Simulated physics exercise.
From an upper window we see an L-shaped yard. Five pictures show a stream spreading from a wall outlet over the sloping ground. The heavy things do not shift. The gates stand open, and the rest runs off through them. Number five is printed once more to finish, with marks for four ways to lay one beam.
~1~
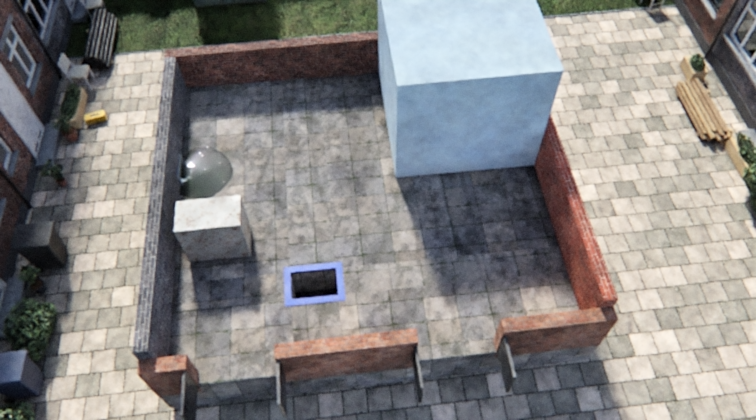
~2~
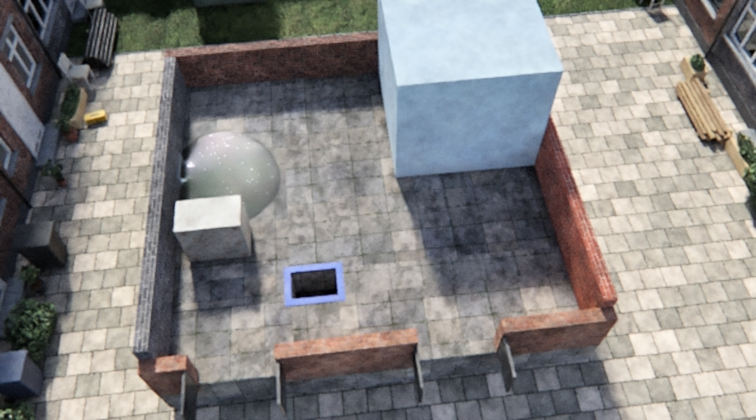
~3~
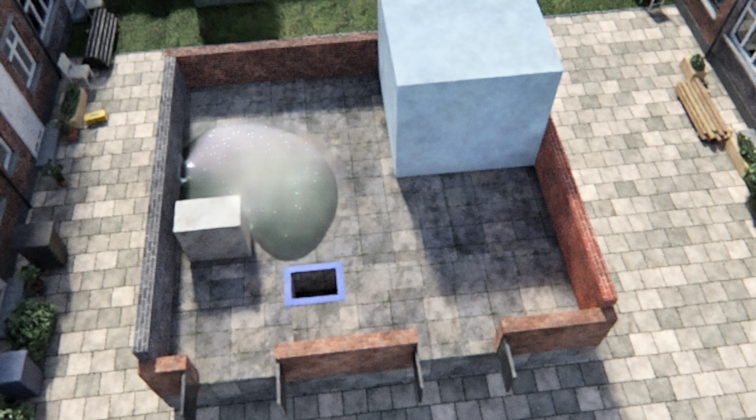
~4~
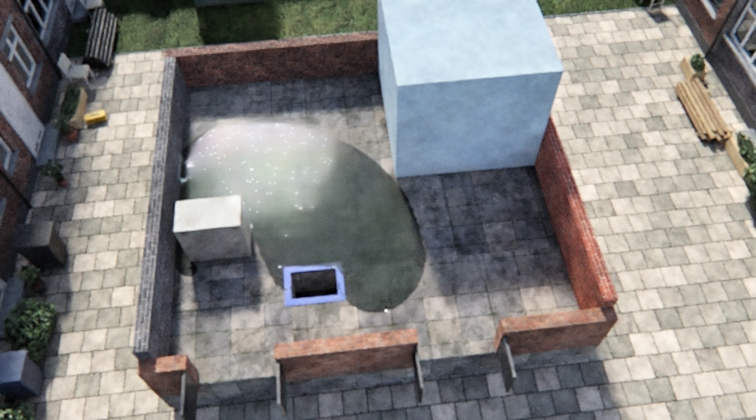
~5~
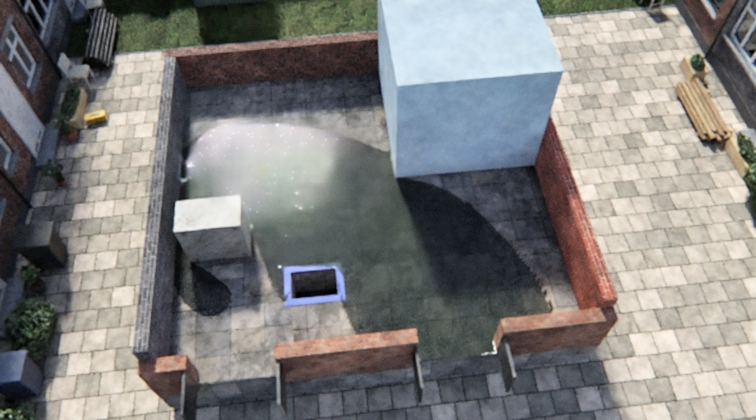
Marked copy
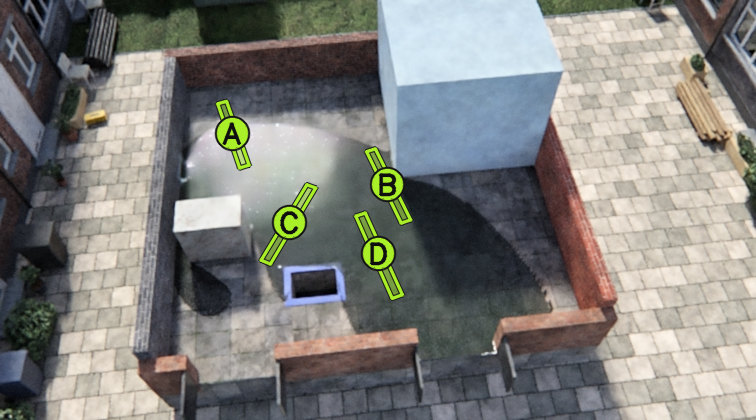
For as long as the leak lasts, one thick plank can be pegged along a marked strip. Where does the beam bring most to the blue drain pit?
Go for A.
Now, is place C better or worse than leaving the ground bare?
Worse.
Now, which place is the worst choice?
Place C.
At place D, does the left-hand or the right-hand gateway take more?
The right gate.
On the marked copy, A from (222, 102) to (244, 166); B from (370, 150) to (405, 221); C from (265, 262) to (311, 186); D from (360, 214) to (397, 296).
With A, about 34 % of the stream goes into the blue drain pit, about 63 % out by the gates.
With B, about 21 % of the stream goes into the blue drain pit, about 76 % out by the gates.
With C, about 4 % of the stream goes into the blue drain pit, about 94 % out by the gates.
With D, about 23 % of the stream goes into the blue drain pit, about 75 % out by the gates.
